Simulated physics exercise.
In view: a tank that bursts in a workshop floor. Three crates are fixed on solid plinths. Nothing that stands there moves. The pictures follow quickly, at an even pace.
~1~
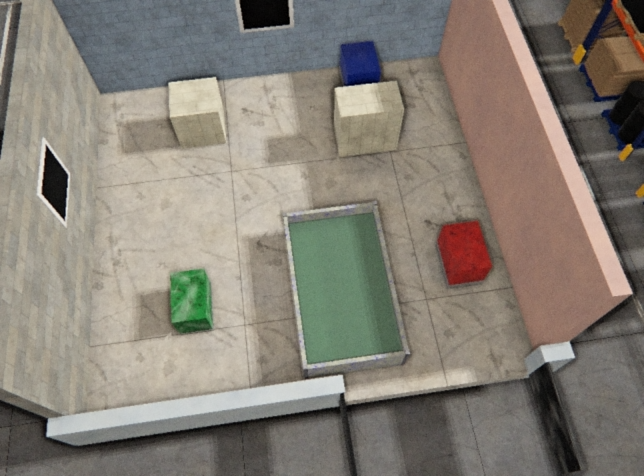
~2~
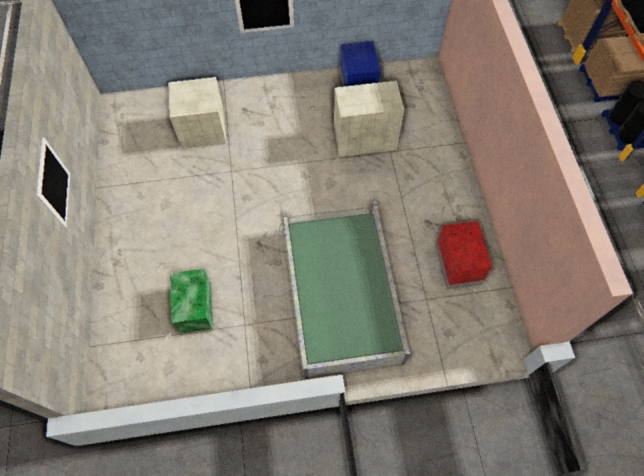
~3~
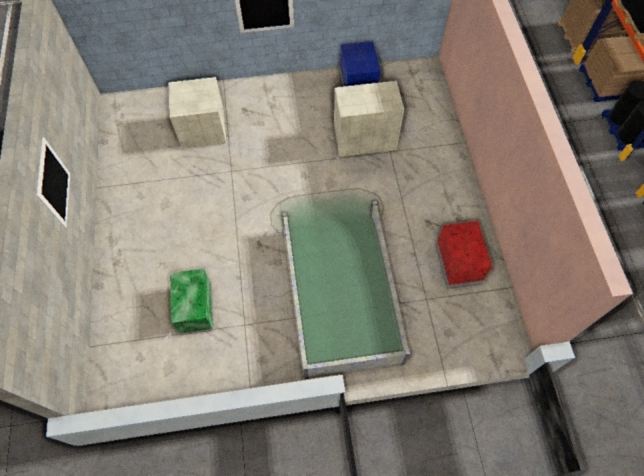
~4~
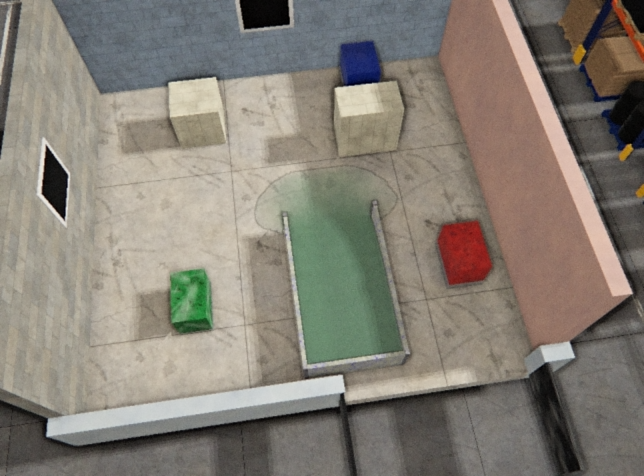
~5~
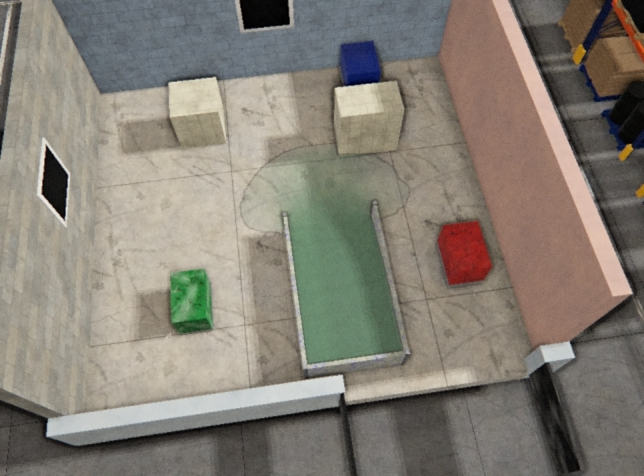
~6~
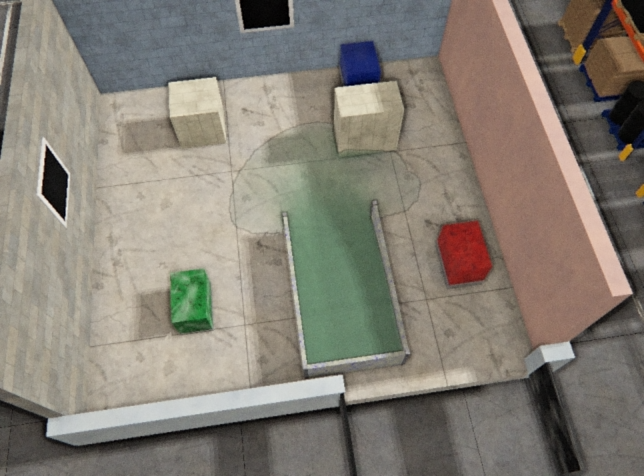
Greenish water pours out through a gap on the far side of a rectangular tank and spreads across the workshop floor in a widening, thinning pool toward the pale blocks, while the green, red and blue blocks stay still.
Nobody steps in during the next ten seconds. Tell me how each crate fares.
One by one: The green crate is soaked; the red crate keeps dry; the blue crate keeps dry.
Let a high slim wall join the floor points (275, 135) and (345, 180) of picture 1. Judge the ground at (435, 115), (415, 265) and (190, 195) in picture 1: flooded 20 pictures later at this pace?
In turn: Wet, dry, under water.
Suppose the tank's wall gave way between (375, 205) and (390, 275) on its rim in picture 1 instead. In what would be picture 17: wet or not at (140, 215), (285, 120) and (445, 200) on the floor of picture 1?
One after the other: No water, clear, flooded.
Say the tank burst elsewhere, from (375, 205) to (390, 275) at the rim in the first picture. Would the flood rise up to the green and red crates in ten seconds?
The green crate escapes it, the red crate takes water.
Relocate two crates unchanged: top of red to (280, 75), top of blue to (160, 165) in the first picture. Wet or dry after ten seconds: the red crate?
My reading: Red crate is soaked.
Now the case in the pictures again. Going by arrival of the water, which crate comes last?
I say the crate marked green.
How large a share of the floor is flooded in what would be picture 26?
Close to 50 %.
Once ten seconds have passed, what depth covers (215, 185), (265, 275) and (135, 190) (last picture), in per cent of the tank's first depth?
In that order: 8, 6 and 10 per cent.
A moment on, water covers 25 % of the floor; the green crate not reached, the red crate not reached, the blue crate water round its plinth.
Next, water covers 30 % of the floor; the green crate not reached, the red crate not reached, the blue crate water round its plinth.
Then, water covers 50 % of the floor; the green crate not reached, the red crate water round its plinth, the blue crate water round its plinth.
Later, water covers 70 % of the floor; the green crate not reached, the red crate water round its plinth, the blue crate water round its plinth.
In the end, water covers 95 % of the floor; the green crate was topped, the red crate stayed above the water, the blue crate stayed above the water.
